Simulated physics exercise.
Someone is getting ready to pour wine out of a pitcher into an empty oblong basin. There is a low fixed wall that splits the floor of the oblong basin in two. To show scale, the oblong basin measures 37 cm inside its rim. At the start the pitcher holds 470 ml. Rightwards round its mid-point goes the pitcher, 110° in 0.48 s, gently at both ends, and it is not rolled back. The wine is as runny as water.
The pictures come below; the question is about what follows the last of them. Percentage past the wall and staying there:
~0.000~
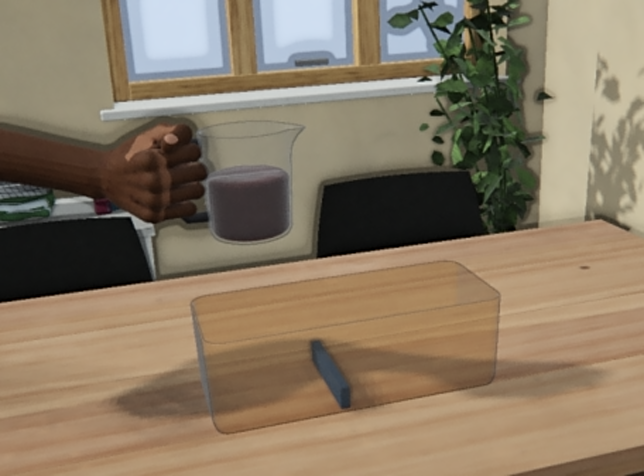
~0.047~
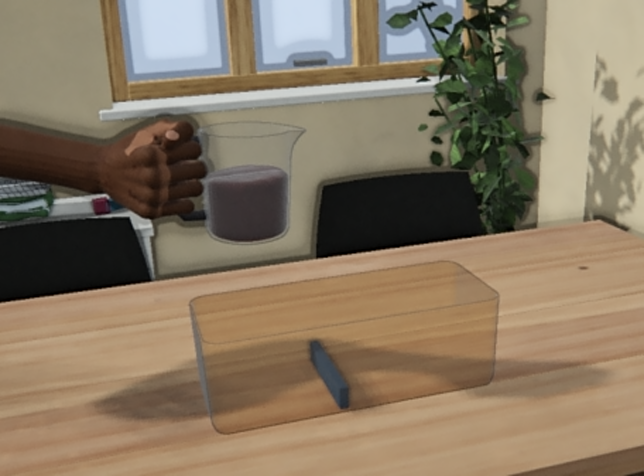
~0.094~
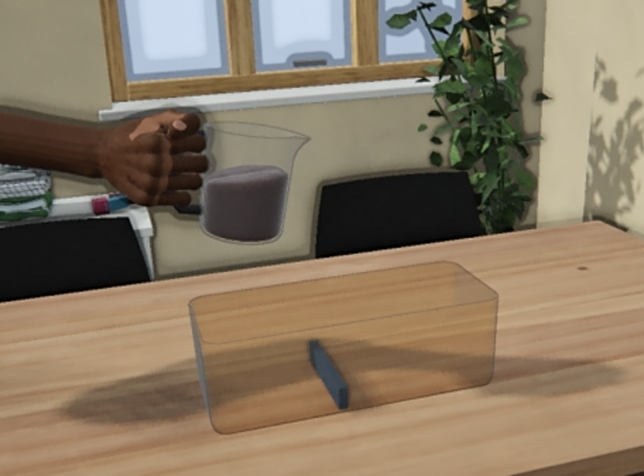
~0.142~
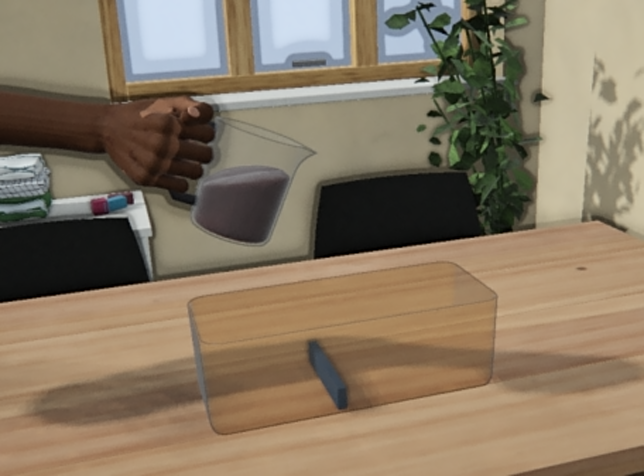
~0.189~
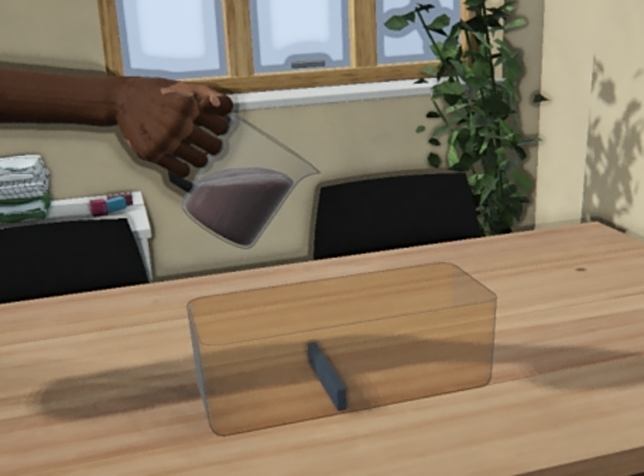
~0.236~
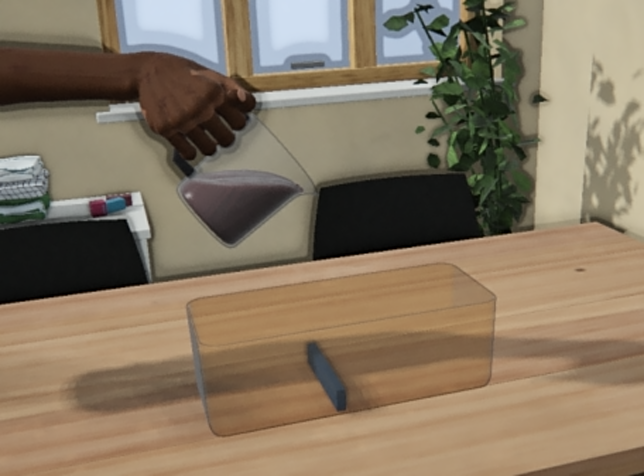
89 percent.
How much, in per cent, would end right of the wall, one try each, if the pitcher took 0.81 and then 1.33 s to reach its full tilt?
Around 85 per cent first, around 90 per cent next.
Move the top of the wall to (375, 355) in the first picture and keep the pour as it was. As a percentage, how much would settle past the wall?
10 per cent.
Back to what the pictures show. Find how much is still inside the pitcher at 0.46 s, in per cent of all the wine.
Some 54 % of it is still there.
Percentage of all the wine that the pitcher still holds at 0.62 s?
12 %.
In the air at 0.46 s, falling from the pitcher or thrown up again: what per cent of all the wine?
It comes to roughly 34 per cent.
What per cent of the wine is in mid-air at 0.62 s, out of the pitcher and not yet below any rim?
Some 16 % is up in the air.
By 0.46 s the tilt is 109° and 54 per cent is still to pour, 0 is left of the wall and 13 right of it.
By 0.62 s the tilt is 110° and 12 per cent is still to pour, 1 is left of the wall and 71 right of it.
By 0.79 s the tilt is 110° and 1 per cent is still to pour, 4 is left of the wall and 87 right of it.
By 0.98 s the tilt is 110° and 0 per cent is still to pour, 8 is left of the wall and 90 right of it.
At rest 8 per cent lies left of the wall, 89 right of it and 2 outside.
